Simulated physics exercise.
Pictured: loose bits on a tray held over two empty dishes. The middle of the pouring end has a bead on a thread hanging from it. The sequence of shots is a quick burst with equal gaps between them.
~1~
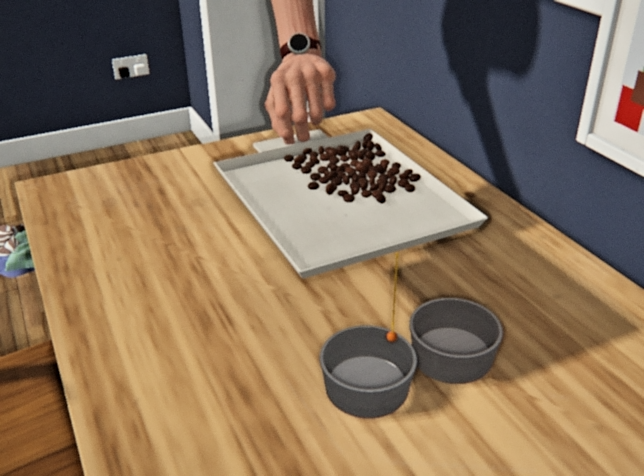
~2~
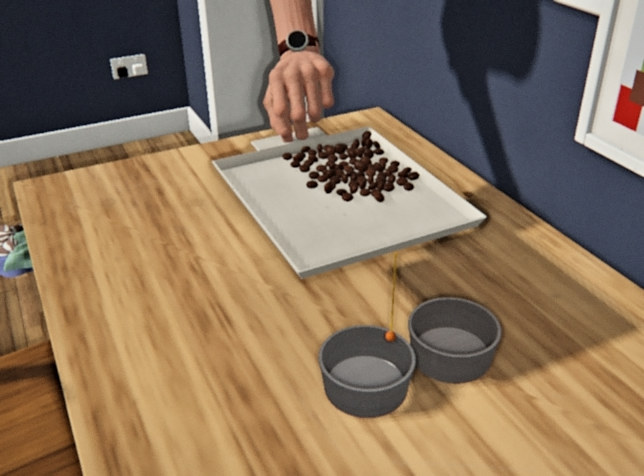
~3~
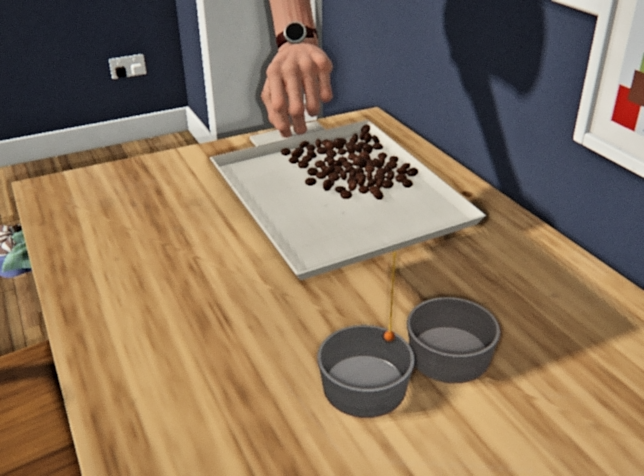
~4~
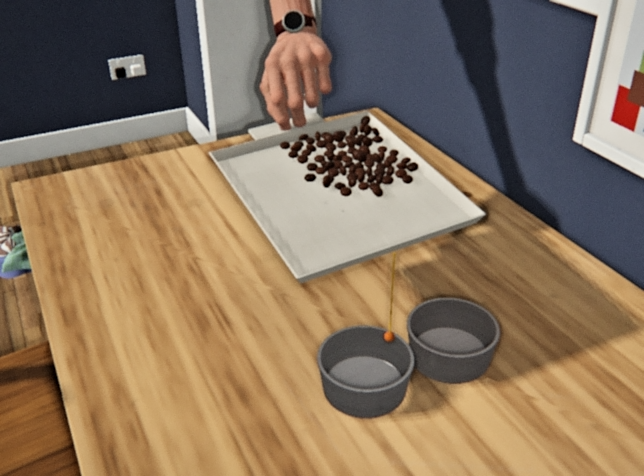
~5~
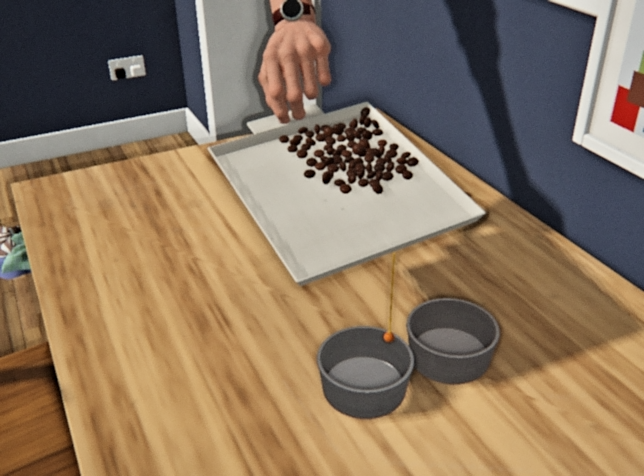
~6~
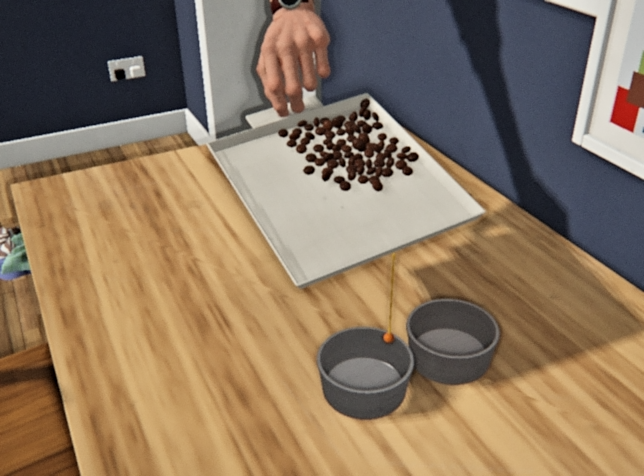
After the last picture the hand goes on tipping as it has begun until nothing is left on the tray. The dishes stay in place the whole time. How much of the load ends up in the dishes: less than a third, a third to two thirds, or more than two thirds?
Less than a third.
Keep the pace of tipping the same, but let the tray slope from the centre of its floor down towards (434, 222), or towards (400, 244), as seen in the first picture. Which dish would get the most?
For the first place you'd get the right-placed dish, for the second the right-placed dish.
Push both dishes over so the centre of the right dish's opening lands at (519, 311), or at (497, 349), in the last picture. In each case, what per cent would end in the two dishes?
Roughly 0% on the first try and 10% on the second.
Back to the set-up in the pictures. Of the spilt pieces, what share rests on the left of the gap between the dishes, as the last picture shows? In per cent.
It comes to 90 per cent or so.
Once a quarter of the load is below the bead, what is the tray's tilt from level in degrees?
Roughly 60 degrees at that moment.
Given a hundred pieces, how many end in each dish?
About 20 % ends in the left dish and about 0 % in the right dish.
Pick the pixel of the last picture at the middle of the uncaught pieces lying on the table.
Roughly at (302, 449).
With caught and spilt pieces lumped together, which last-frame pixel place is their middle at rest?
I'd say the middle ends up at about (310, 436).
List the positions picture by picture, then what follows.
Corners of the pouring end at (303, 267) and (480, 216), level; middle of the load at (350, 171), flat chocolate drops; left dish at (391, 399); right dish at (480, 365); bead on its thread at (392, 337), in the first picture.
Corners of the pouring end at (302, 267) and (478, 215), level; middle of the load at (349, 169), in the second picture.
Corners of the pouring end at (300, 269) and (477, 214), tipped barely, lowest at the left corner; middle of the load at (348, 165), in the third picture.
Corners of the pouring end at (300, 272) and (477, 212), tipped a little, lowest at the left corner; middle of the load at (347, 159), in the fourth picture.
Corners of the pouring end at (300, 276) and (477, 211), tipped a little, lowest at the left corner; middle of the load at (347, 154), in the fifth picture.
Corners of the pouring end at (300, 279) and (477, 210), tipped a little, lowest at the left corner; middle of the load at (347, 149); left dish at (388, 401); right dish at (477, 366), in the sixth picture.
Soon after the last picture, tray tipped steeply; about half on the tray; a stray few outside both; about half in the air.
A little later, tray tipped right over; about a quarter in the left dish; most outside both; a small part in the air.
Later still, tray tipped past a quarter turn; about a quarter in the left dish; most outside both.
At rest, tray tipped past a quarter turn; about a quarter in the left dish; none in the right dish; most outside both.
